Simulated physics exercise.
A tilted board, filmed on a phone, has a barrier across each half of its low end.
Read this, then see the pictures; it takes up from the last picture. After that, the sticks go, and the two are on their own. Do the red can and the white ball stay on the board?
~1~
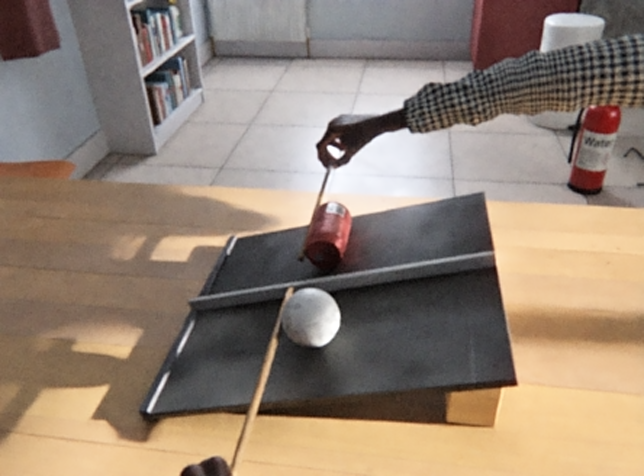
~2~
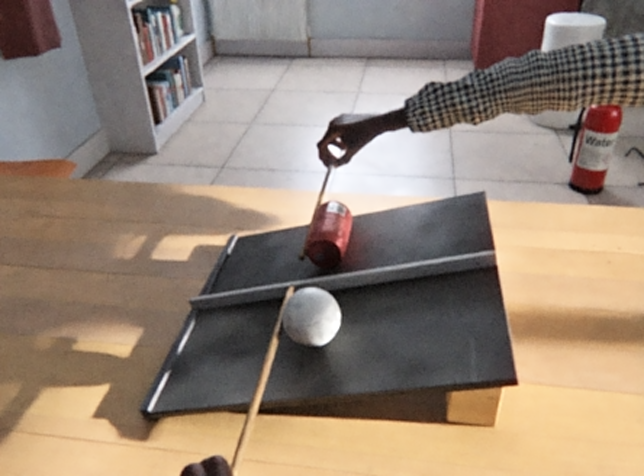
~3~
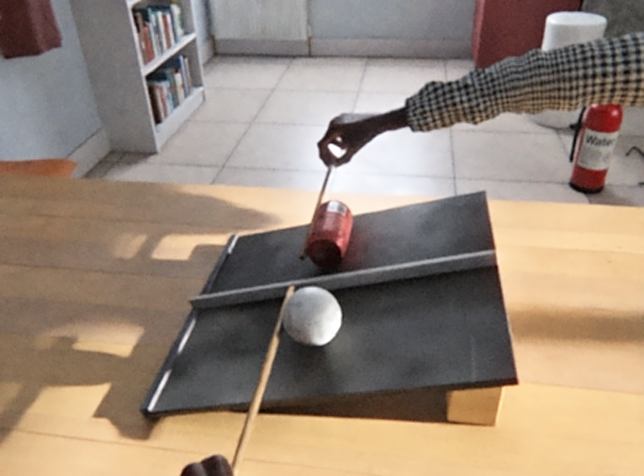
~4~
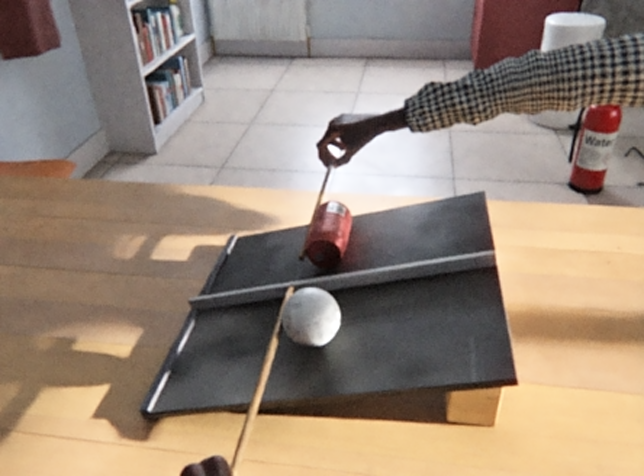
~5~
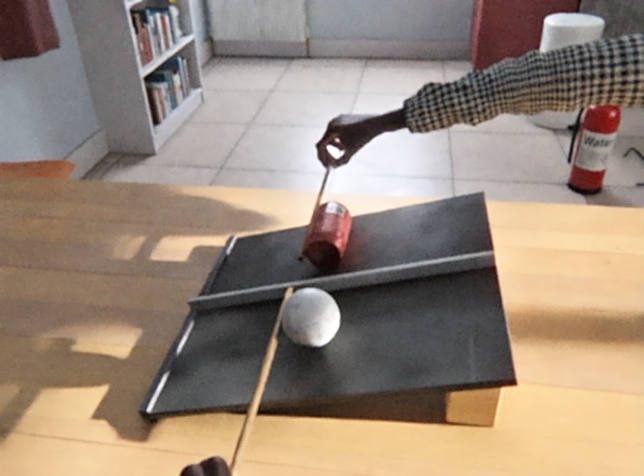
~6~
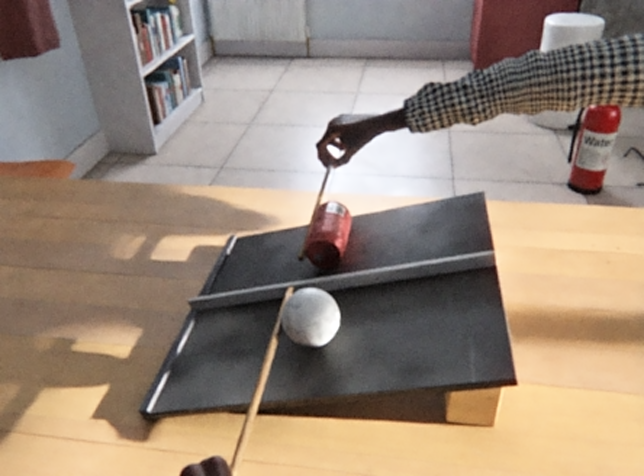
Red can: Lost; white ball: Lost.
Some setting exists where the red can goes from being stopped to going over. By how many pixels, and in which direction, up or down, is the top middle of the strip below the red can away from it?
Shift approx. 8 px, direction up.
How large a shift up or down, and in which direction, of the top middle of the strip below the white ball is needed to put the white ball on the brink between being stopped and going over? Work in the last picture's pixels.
The switch comes 8 pixels further up.
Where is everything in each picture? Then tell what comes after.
Held back by the sticks; red can (329, 233); white ball (311, 318); board (332, 287), in the first picture.
Held back by the sticks; white ball (311, 317); board (333, 286), in the second picture.
Held back by the sticks; red can (330, 232); board (334, 286), in the third picture.
Held back by the sticks; white ball (311, 317); board (333, 286), in the fourth picture.
Held back by the sticks; red can (329, 233); board (332, 287), in the fifth picture.
Held back by the sticks; red can (329, 233); white ball (311, 318); board (332, 286), in the sixth picture.
Then, 0.60 s past the last view, red can off the board near (185, 258); white ball off the board near (127, 342).
Then, 1.12 s past the last view, red can off the board; white ball off the board.
Finally, the red can rolls off the board; the white ball rolls off the board.
